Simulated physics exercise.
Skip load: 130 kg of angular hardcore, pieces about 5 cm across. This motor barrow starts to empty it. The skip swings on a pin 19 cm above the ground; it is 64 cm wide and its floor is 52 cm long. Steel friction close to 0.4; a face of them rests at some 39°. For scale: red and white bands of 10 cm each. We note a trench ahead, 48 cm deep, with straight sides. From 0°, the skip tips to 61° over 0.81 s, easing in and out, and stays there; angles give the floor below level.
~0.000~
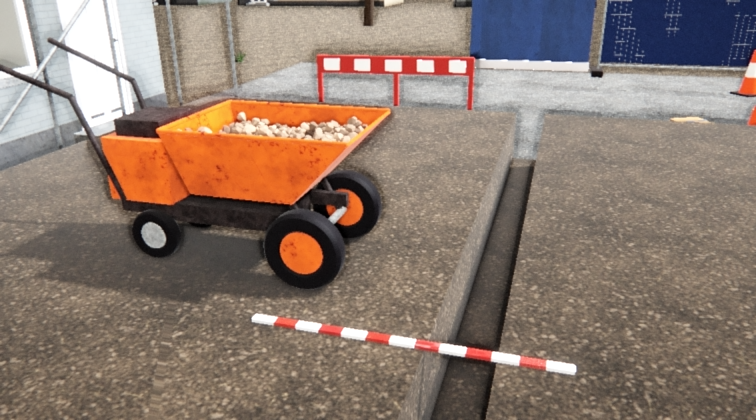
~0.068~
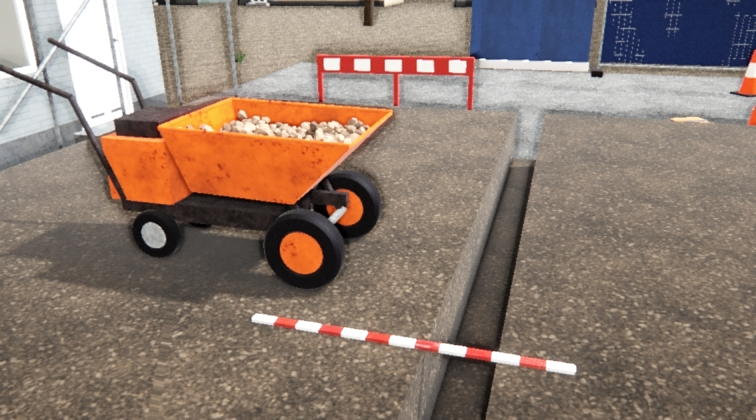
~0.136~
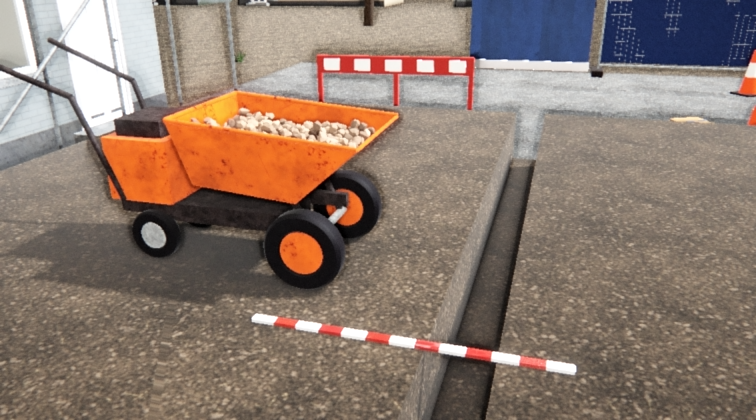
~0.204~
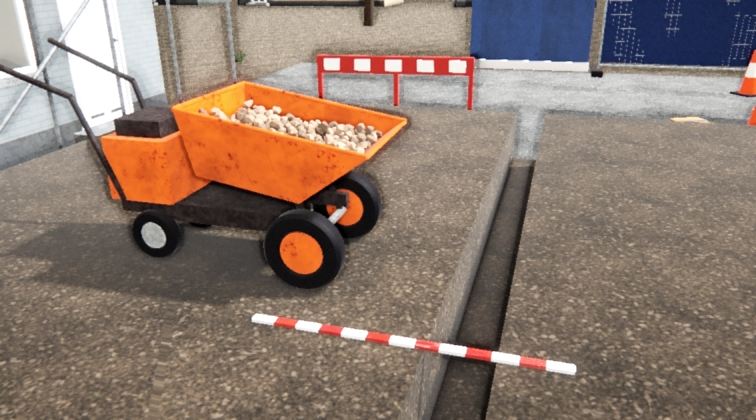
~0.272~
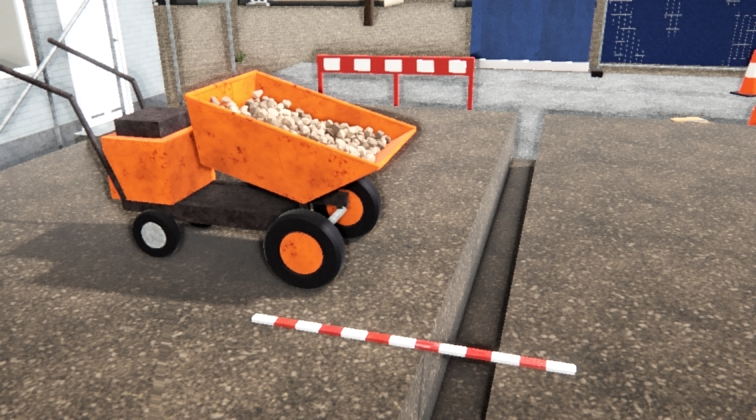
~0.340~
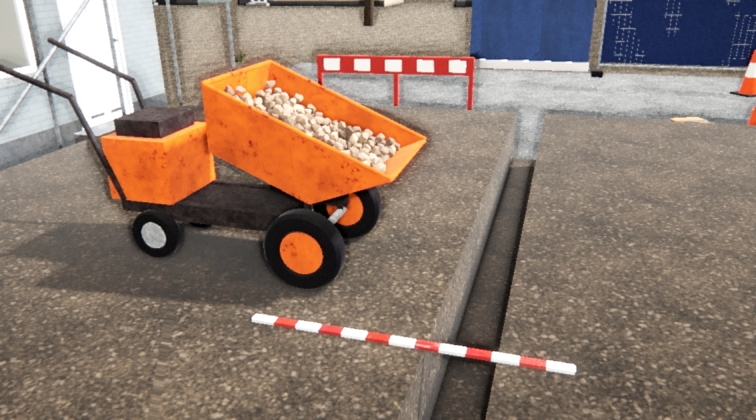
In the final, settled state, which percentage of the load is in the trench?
68 per cent is in the trench.
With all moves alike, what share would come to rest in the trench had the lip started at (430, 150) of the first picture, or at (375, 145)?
First place: Near 15%; second place: Near 55%.
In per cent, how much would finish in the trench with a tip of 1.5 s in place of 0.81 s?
Then roughly 60 percent.
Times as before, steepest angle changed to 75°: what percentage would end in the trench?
Trench share: Approx. 100%.
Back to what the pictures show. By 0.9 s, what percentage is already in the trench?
Some 5 per cent.
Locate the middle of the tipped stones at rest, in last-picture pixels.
Look at roughly (479, 348).
After 0.6 s the floor is at 52°; 100 % in the skip; the foremost stones are at (416, 208).
After 0.9 s the floor is at 61°; 92 % in the skip, 2 % short of the trench, 6 % in the trench; the foremost stones are at (472, 295).
After 1.3 s the floor is at 61°; 59 % in the skip, 2 % short of the trench, 38 % in the trench, 1 % past the trench; the foremost stones are at (550, 294).
After 3.2 s the floor is at 61°; 30 % in the skip, 1 % short of the trench, 68 % in the trench, 1 % past the trench; the foremost stones are at (594, 302).
